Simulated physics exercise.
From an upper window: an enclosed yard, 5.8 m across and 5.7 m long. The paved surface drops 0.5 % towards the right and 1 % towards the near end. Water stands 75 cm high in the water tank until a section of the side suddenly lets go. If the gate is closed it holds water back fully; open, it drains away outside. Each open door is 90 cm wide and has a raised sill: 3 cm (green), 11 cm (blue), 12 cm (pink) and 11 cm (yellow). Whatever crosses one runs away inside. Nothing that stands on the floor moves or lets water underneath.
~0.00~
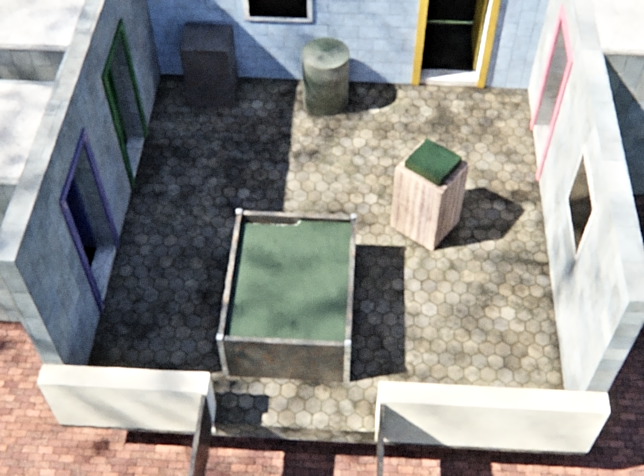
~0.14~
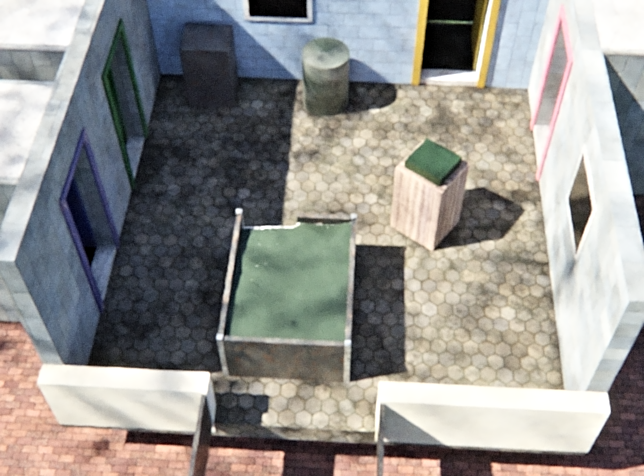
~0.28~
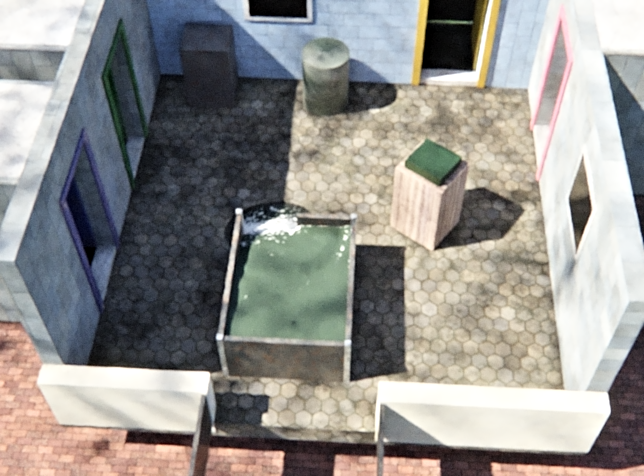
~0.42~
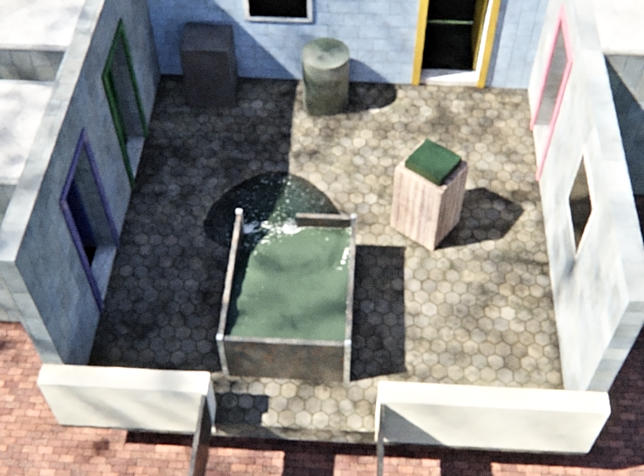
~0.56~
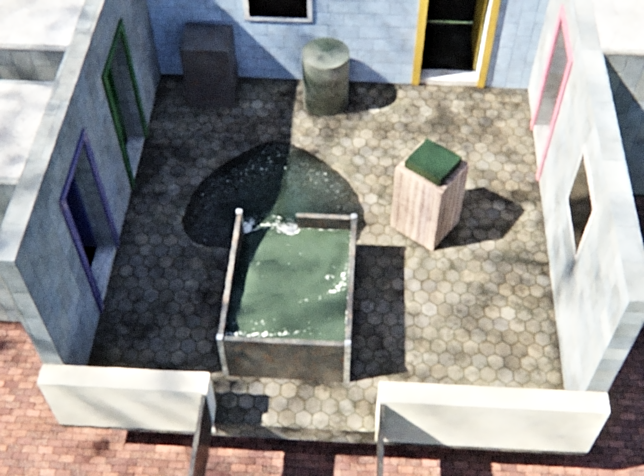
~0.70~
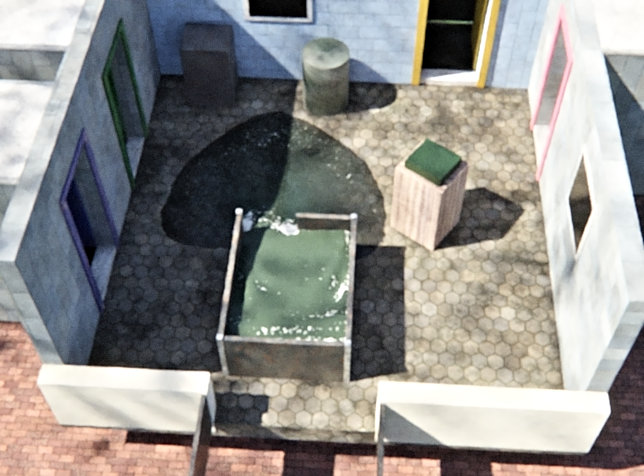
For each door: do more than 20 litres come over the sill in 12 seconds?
Door by door: At the green door it passes the limit; at the blue door it keeps below the limit; at the pink door it keeps below the limit; at the yellow door it stays under the limit.
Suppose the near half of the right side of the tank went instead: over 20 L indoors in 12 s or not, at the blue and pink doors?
Then: Blue under, pink under.
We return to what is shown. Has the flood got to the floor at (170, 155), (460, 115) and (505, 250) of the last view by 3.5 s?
In that order: Under water, under water, dry.
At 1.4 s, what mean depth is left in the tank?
About 49 cm.
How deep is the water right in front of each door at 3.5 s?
Depths in cm: Green 13, blue 1, pink 8, yellow 9.
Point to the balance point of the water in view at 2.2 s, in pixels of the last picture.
Around (284, 223).
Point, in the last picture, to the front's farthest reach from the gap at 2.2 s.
At about (504, 92).
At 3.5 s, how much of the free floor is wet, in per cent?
Near 45 per cent is wet.
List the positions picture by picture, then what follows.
In the first picture, still water, 75 cm deep, in the water tank at (291, 278).
In the second picture, the front is at a hidden place, 0.5 m from the gap on the water tank's far side; 0.2 m2 of floor is under water; 75 cm left at the back of the water tank.
In the third picture, water pours out on the water tank's far side and has run 0.8 m, to (287, 207); typically 10 cm deep outside, 75 cm at the water tank's back.
In the fourth picture, the front is at (266, 177), 1.4 m from the gap on the water tank's far side; 1.8 m2 of floor is under water; 75 cm left at the back of the water tank.
In the fifth picture, the front is at (270, 147), 2.0 m from the gap on the water tank's far side; 3.3 m2 of floor is under water; 69 cm left at the back of the water tank.
In the sixth picture, the front is at (266, 118), 2.6 m from the gap on the water tank's far side; 5.2 m2 of floor is under water; 62 cm left at the back of the water tank.
After 1.4 s water covers 35 % of the floor and is deepest (38 cm) near (265, 248); green door 7 cm at the sill, 0 L in, blue door not reached, pink door not reached, yellow door not reached.
After 2.2 s water covers 40 % of the floor and is deepest (33 cm) near (320, 85); green door 7 cm at the sill, 30 L in, blue door not reached, pink door not reached, yellow door 12 cm at the sill, 0 L in.
After 3.5 s water covers 45 % of the floor and is deepest (22 cm) near (265, 248); green door 13 cm at the sill, 68 L in, blue door 1 cm at the sill, 0 L in, pink door 8 cm at the sill, 0 L in, yellow door 9 cm at the sill, 4 L in.
After 7.0 s water covers 85 % of the floor and is deepest (11 cm) near (532, 135); green door 9 cm at the sill, 186 L in, blue door 3 cm at the sill, 0 L in, pink door 10 cm at the sill, 1 L in, yellow door 8 cm at the sill, 5 L in.
After 12.0 s water covers 95 % of the floor and is deepest (10 cm) near (551, 422); green door 4 cm at the sill, 229 L in, blue door 3 cm at the sill, 0 L in, pink door 7 cm at the sill, 1 L in, yellow door 4 cm at the sill, 5 L in.
